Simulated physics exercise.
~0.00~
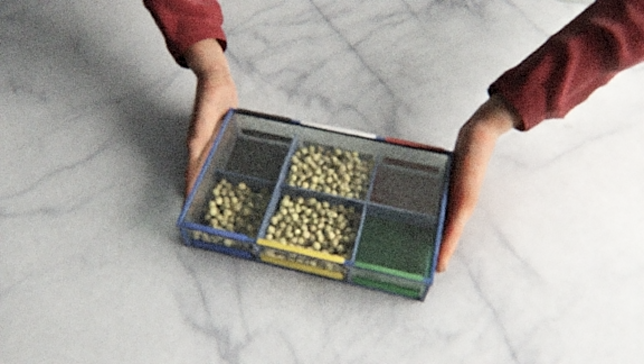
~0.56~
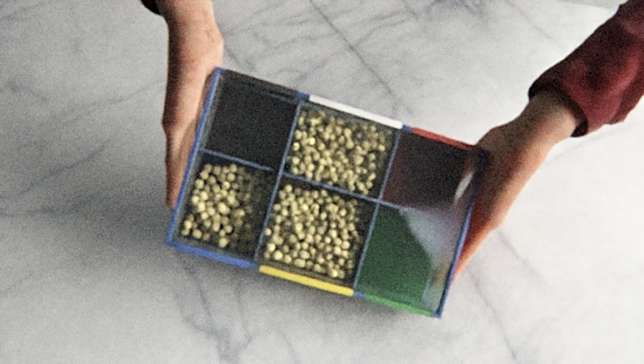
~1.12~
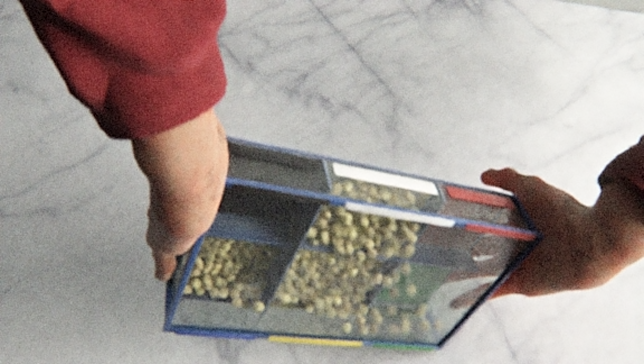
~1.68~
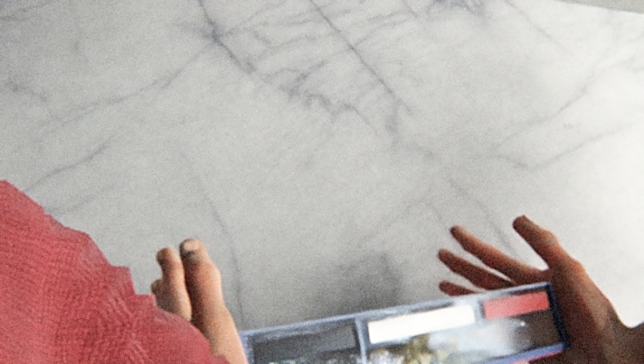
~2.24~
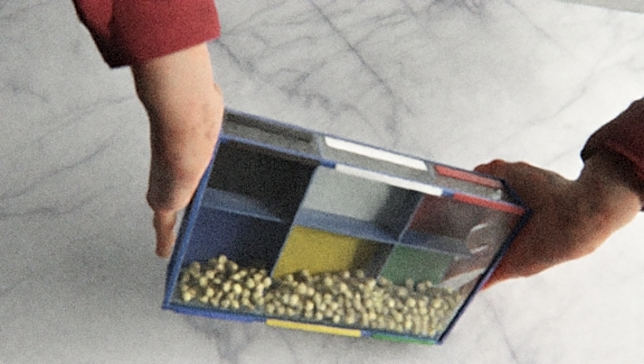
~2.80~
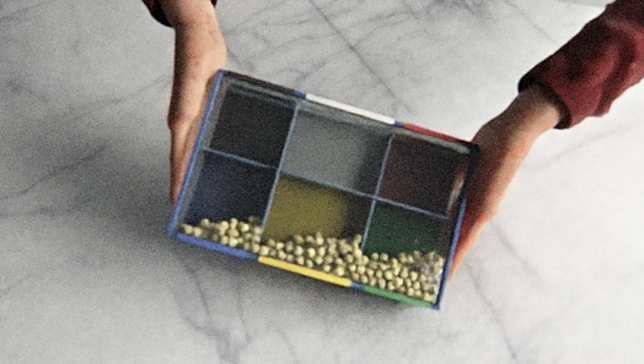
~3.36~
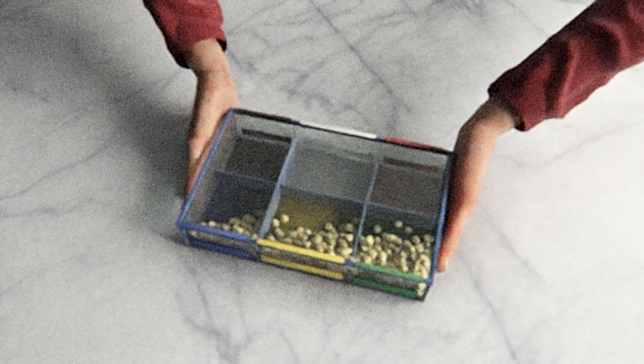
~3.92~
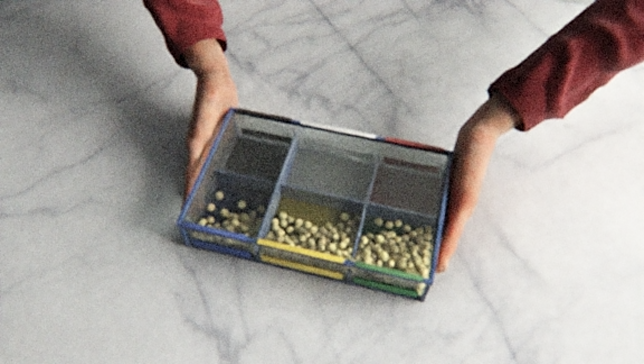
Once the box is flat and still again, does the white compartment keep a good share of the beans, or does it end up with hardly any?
The white compartment ends up without beans, like the black and red ones. The beans rest in the blue, yellow and green compartments, each holding a good share.
